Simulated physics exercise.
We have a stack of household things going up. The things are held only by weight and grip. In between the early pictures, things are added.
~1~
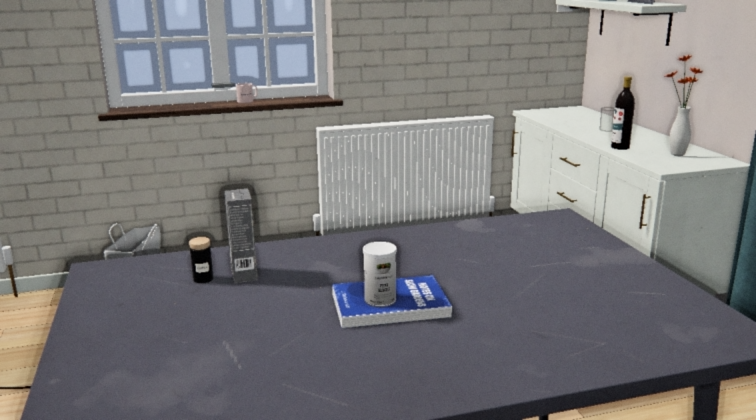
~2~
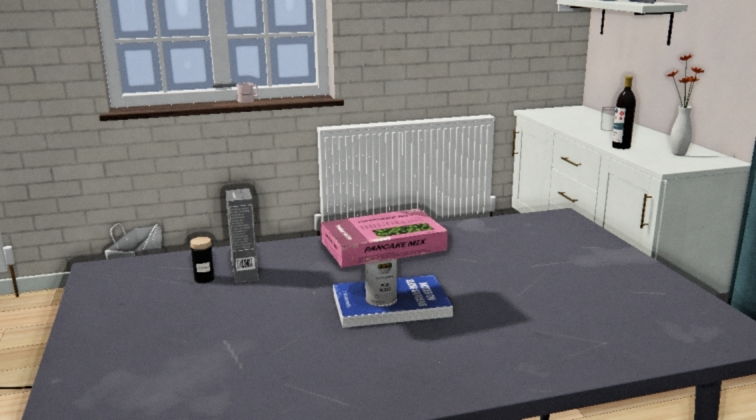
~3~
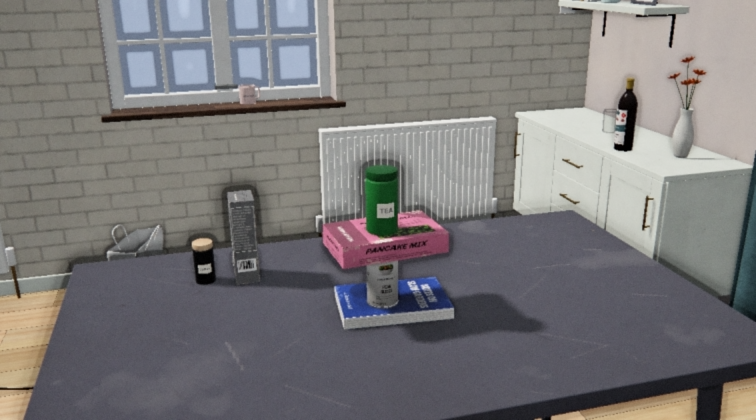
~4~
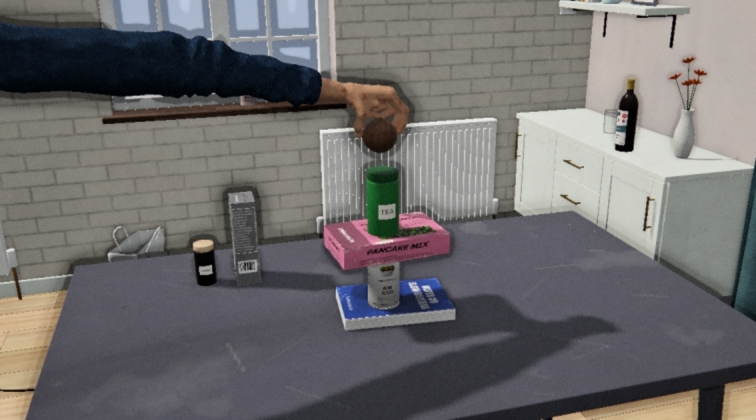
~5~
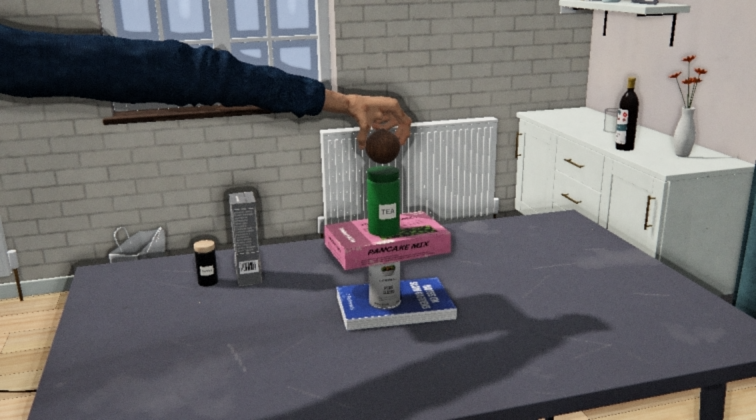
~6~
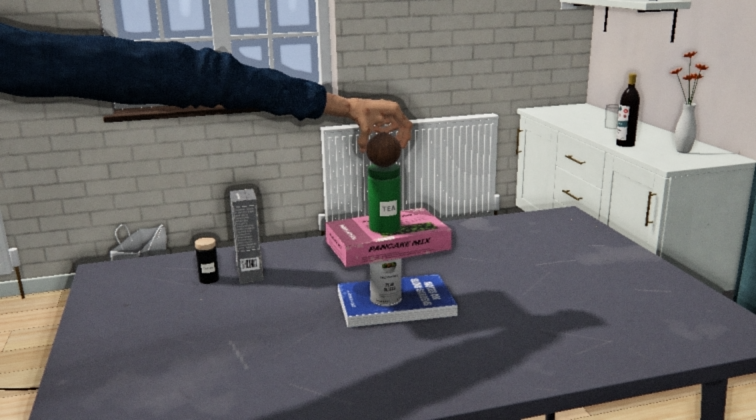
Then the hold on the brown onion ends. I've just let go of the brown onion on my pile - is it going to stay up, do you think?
Yes - steady.
Then, 0.50 s after the last picture, nothing has stirred.
Then, 1.30 s after the last picture, brown onion resting near (384, 150).
At rest, all 7 in place. Seen from the same camera at the end, brown onion near (384, 150). The pile holds.
